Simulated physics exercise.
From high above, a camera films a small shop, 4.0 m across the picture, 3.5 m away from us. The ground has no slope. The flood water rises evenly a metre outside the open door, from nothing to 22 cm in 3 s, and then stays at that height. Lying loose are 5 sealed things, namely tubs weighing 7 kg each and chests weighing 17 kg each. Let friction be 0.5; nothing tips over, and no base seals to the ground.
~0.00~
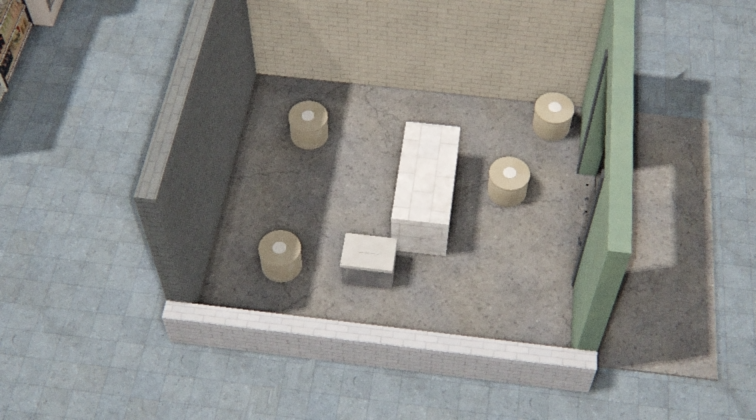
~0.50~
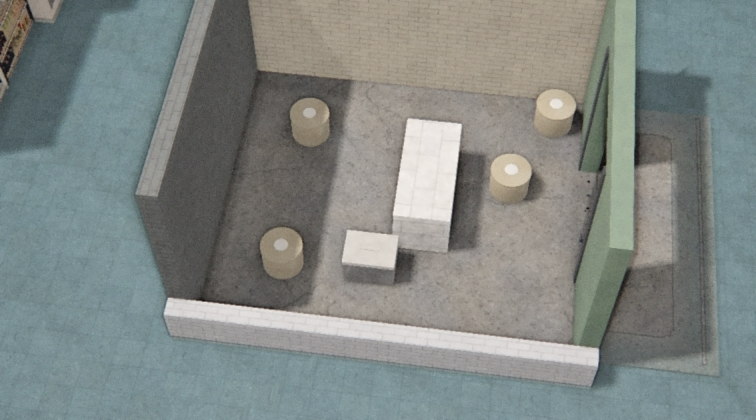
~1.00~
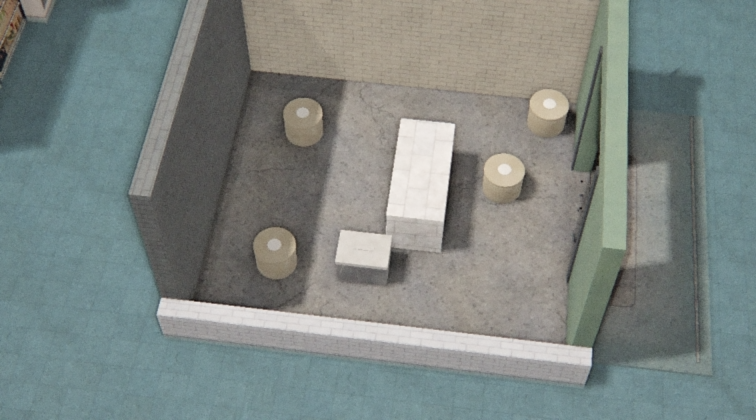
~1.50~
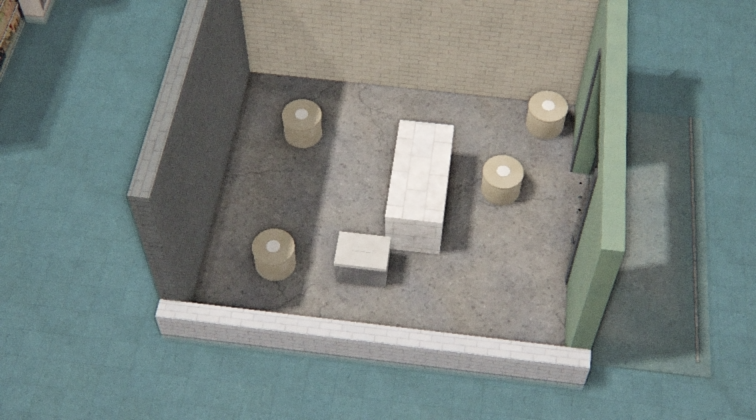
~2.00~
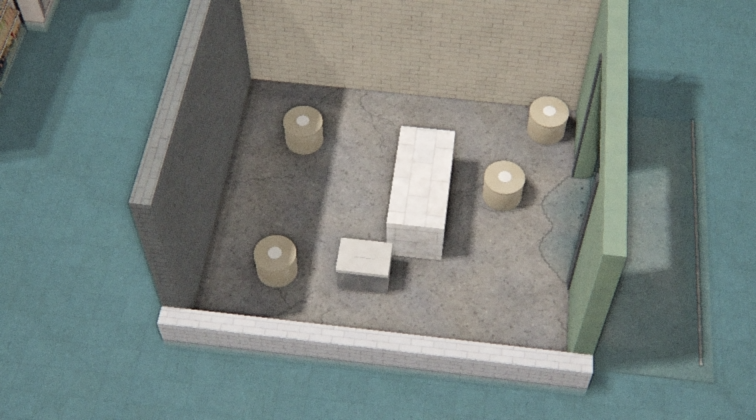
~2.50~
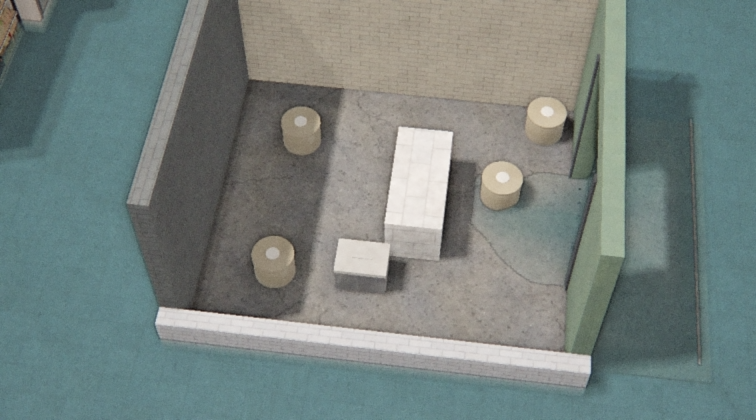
A small roofless shop with a tan brick back wall, a grey left wall, a green right wall and a low white front wall is seen from high above. Inside, a long white block and a smaller pale one stand amid four round tan tubs on the grey floor. Blue-green water covers the paving outside, then spreads through the doorway at right while the view shifts slightly and the objects stay put.
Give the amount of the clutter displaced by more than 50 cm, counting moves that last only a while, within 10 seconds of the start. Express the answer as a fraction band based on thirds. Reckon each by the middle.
The band is at least two thirds.
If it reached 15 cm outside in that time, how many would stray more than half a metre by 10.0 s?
In that case the number is 2.
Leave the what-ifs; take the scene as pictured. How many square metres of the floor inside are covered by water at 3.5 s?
My estimate is roughly 3.5 m2.
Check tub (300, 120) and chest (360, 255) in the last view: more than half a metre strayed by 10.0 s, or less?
Beyond, within.
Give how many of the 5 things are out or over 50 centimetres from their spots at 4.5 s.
Tally: 1.
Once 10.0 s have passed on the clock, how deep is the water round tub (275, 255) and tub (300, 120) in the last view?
Roughly 10 and 10 cm.
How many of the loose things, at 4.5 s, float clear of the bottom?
Count: 1.
After 3.5 s 0 of 5 are over 50 cm from their spots; 0 afloat.
After 4.5 s 1 of 5 are over 50 cm from their spots; 1 afloat.
After 7.0 s 2 of 5 are over 50 cm from their spots; 1 afloat.
After 10.0 s 4 of 5 are over 50 cm from their spots, and 4 have been at some point; 5 afloat.
